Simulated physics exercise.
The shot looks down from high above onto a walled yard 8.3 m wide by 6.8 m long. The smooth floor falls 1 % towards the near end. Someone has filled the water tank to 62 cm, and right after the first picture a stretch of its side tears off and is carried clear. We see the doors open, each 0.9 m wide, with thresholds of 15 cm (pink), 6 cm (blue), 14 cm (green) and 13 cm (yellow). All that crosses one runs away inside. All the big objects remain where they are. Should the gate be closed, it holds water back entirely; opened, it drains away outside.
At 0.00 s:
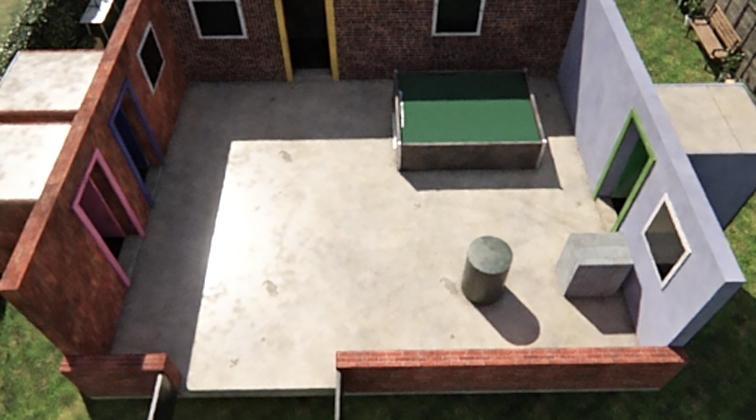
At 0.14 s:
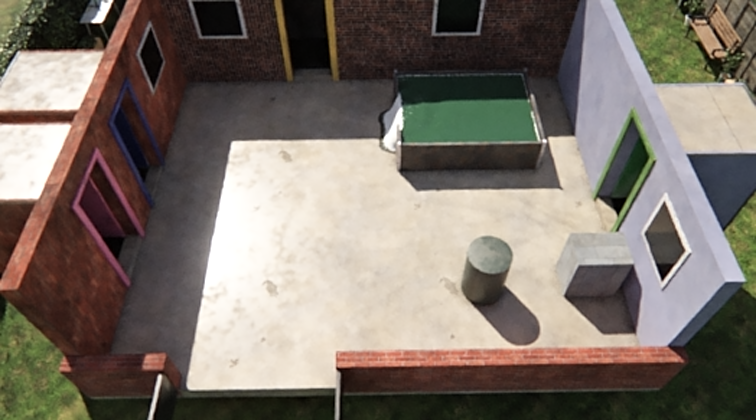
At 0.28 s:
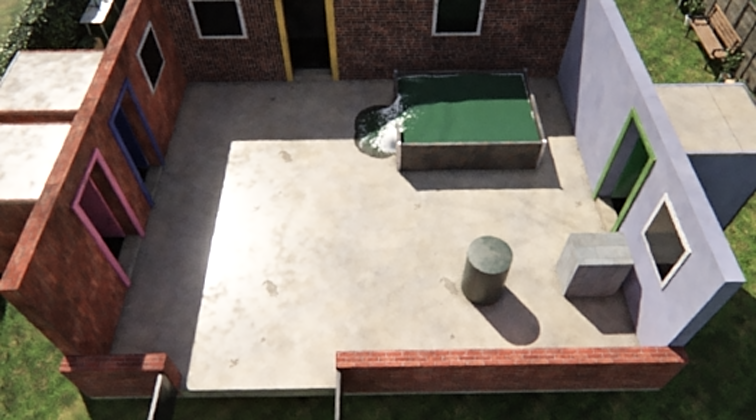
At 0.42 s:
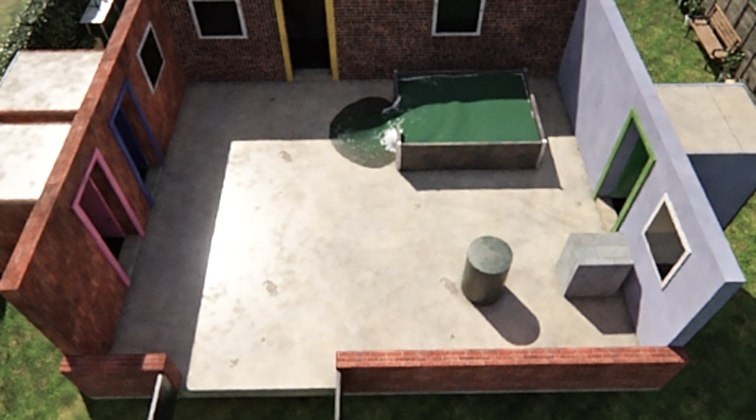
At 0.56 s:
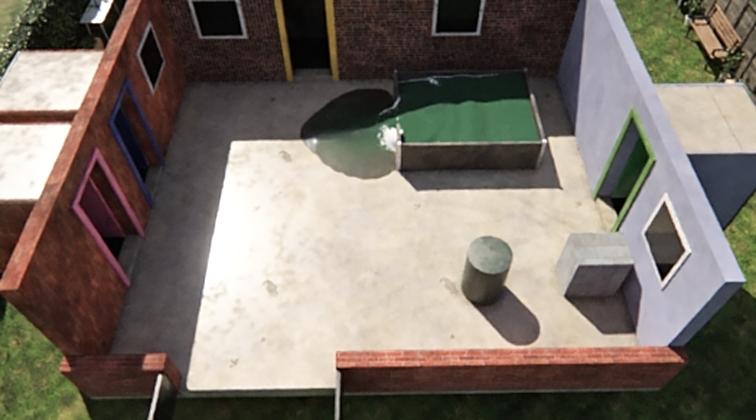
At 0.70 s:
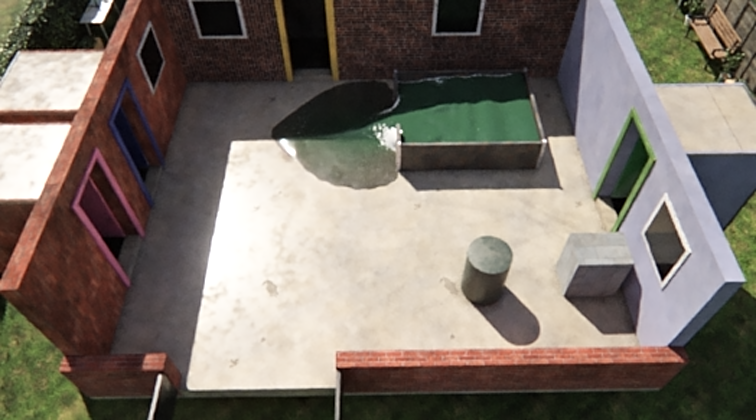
To begin with, green water lies still in a rectangular tank near the back of a walled yard with open doors. Water then bursts from the tank's left side, foaming at the gap, and spreads leftward across the pale floor, widening into a broad, dark, rounded sheet that also reaches toward the near side.
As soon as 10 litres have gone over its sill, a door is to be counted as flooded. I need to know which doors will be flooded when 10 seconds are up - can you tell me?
In order: The pink door will hold enough water back; the blue door will not hold enough water back; the green door will hold enough water back; the yellow door will hold enough water back.
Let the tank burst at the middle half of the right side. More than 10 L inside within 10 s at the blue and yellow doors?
Versus the limit - blue: Within, yellow: Within.
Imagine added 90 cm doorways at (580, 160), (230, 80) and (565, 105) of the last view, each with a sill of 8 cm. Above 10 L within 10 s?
Per doorway, in order: Insufficient / sufficient / insufficient.
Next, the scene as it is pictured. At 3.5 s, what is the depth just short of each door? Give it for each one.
Centimetres: Pink 13 / blue 17 / green 0 / yellow 11.
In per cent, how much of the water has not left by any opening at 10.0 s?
Share still there: About 80 %.
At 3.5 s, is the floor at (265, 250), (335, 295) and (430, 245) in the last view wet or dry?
Well, the first is drenched, the next untouched by it, the last untouched by it.
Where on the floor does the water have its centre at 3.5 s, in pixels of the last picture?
Roughly (363, 140).
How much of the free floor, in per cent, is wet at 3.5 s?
Covered: Roughly 45 %.
After 1.4 s water covers 25 % of the floor and is deepest (37 cm) near (390, 129); pink door not reached, blue door not reached, green door not reached, yellow door 10 cm at the sill, 0 L in.
After 2.2 s water covers 35 % of the floor and is deepest (38 cm) near (187, 86); pink door not reached, blue door 14 cm at the sill, 9 L in, green door not reached, yellow door 14 cm at the sill, 1 L in.
After 3.5 s water covers 45 % of the floor and is deepest (29 cm) near (216, 96); pink door 13 cm at the sill, 0 L in, blue door 17 cm at the sill, 69 L in, green door not reached, yellow door 11 cm at the sill, 2 L in.
After 6.0 s water covers 50 % of the floor and is deepest (24 cm) near (104, 375); pink door 8 cm at the sill, 0 L in, blue door 8 cm at the sill, 124 L in, green door not reached, yellow door 10 cm at the sill, 3 L in.
After 10.0 s water covers 65 % of the floor and is deepest (16 cm) near (104, 375); pink door 6 cm at the sill, 0 L in, blue door 8 cm at the sill, 152 L in, green door not reached, yellow door 7 cm at the sill, 3 L in.
